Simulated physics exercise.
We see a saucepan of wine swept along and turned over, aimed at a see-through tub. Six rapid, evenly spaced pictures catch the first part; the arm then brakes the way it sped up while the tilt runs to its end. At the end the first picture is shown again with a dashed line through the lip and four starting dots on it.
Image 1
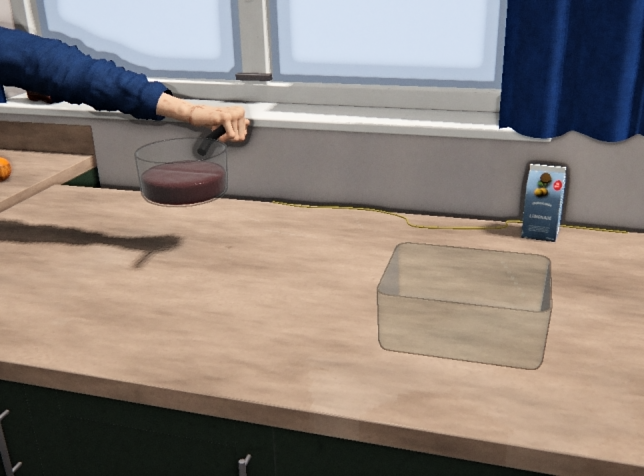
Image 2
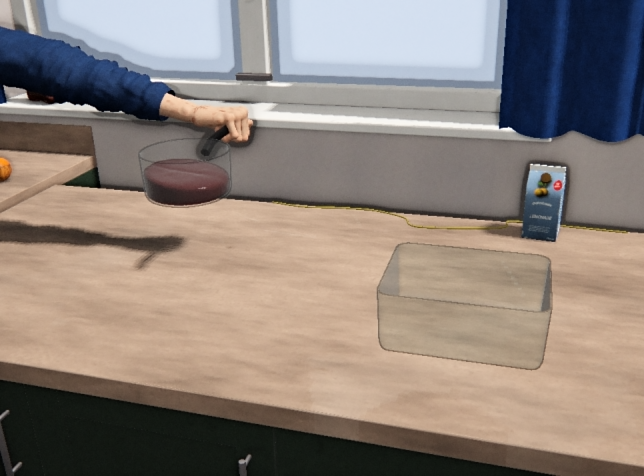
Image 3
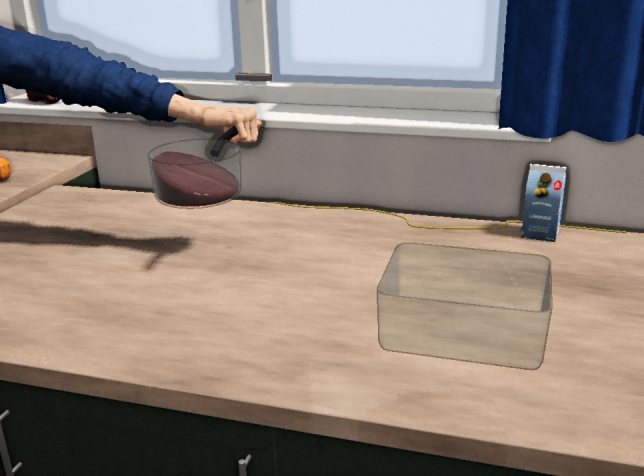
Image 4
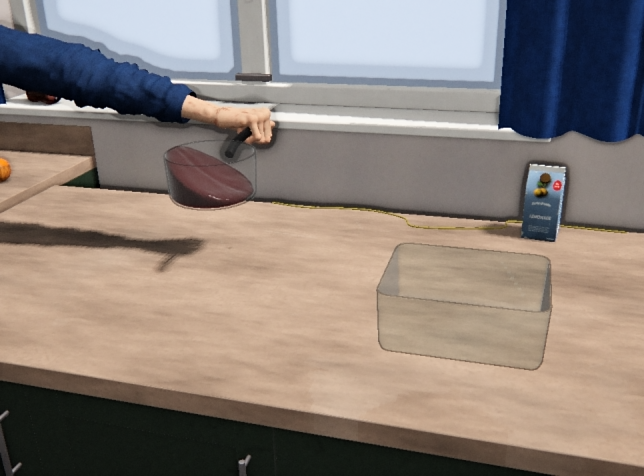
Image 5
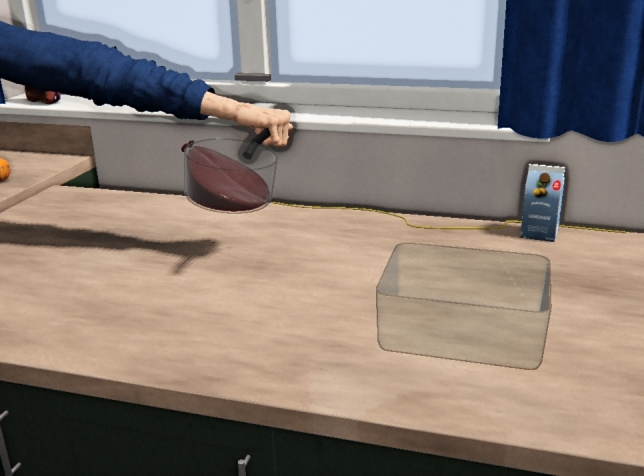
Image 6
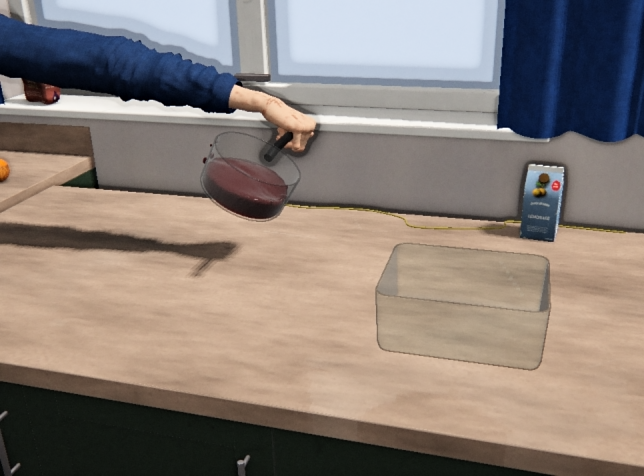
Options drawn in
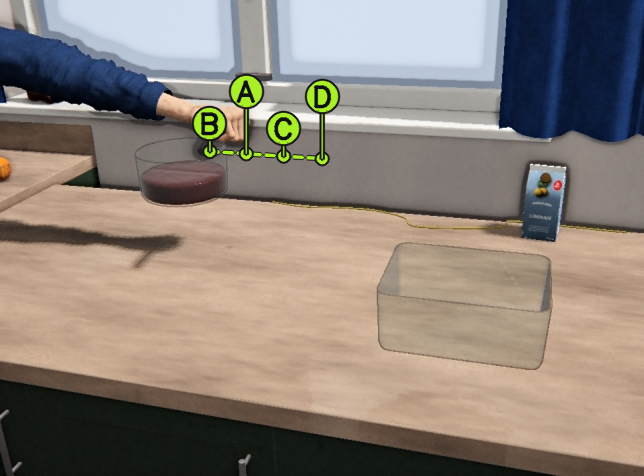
On a kitchen counter, a hand moves a clear pan of wine right and tilts it.
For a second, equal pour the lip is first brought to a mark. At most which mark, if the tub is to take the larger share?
A.
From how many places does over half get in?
Three.
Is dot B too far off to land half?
Yes, that goes wrong.
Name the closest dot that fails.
The answer is B.
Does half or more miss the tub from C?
No, that is safe.
On the marked copy, A at (246, 153); B at (209, 151); C at (283, 156); D at (322, 158).
Choosing A, about 62 % lands in the tub, 26 % falls short and 12 % goes beside or beyond.
Choosing B, about 30 % lands in the tub, 66 % falls short and 5 % goes beside or beyond.
Choosing C, about 88 % lands in the tub, 7 % falls short and 5 % goes beside or beyond.
Choosing D, about 86 % lands in the tub, 7 % falls short and 8 % goes beside or beyond.
